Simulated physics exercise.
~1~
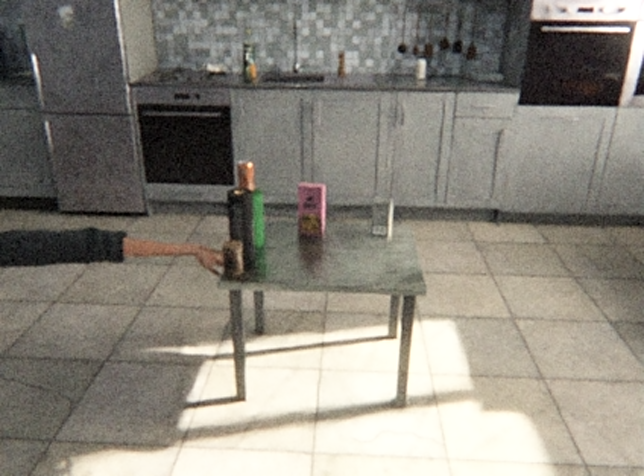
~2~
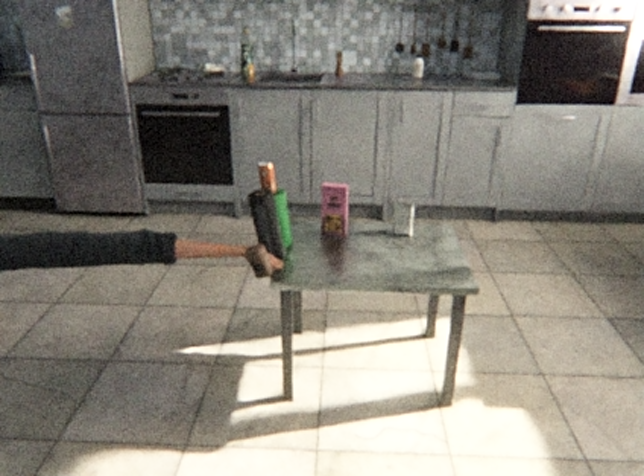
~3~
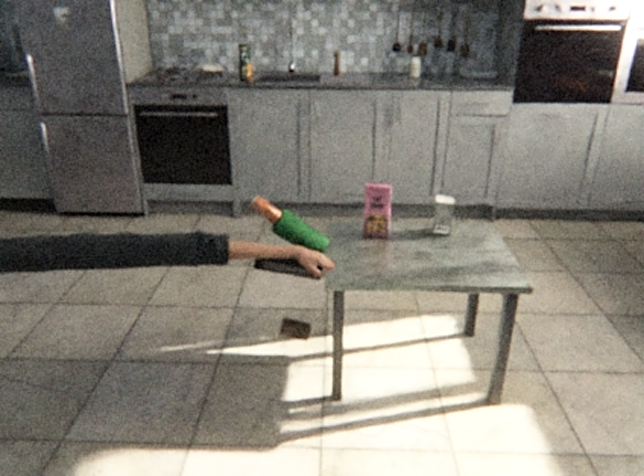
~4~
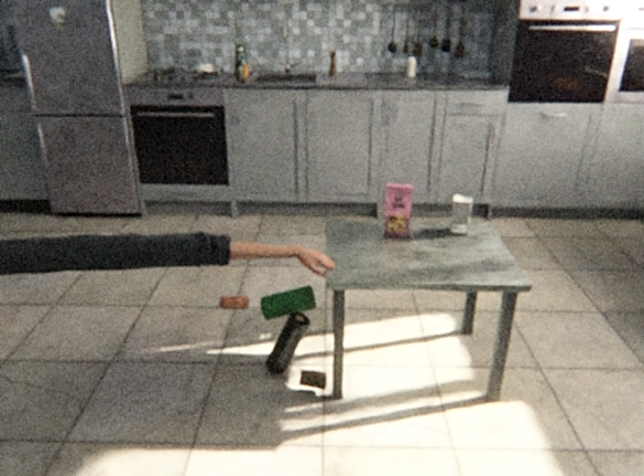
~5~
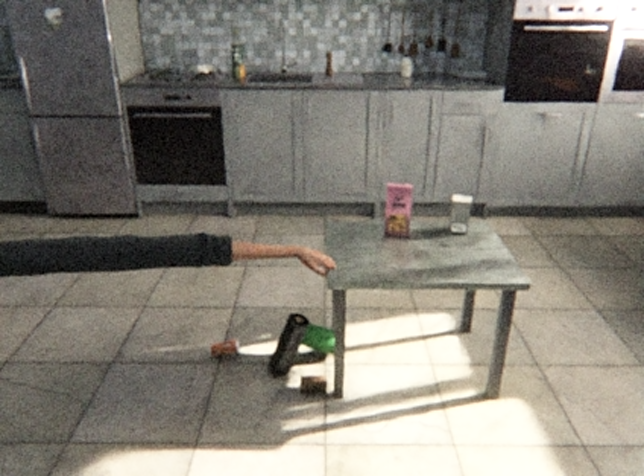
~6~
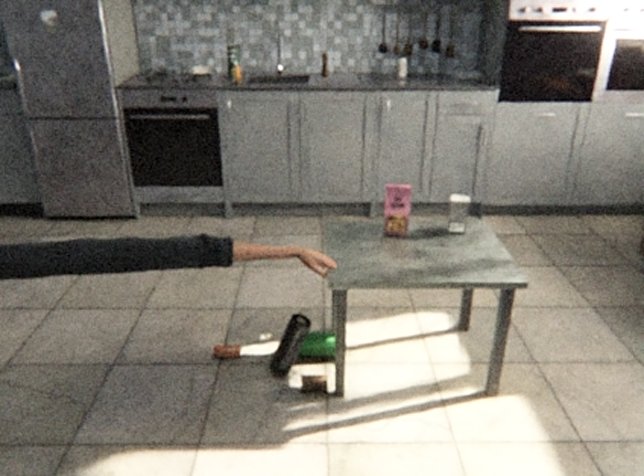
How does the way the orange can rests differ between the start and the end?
At the start the orange can is upright, but by the end it is lying on its side on the floor.
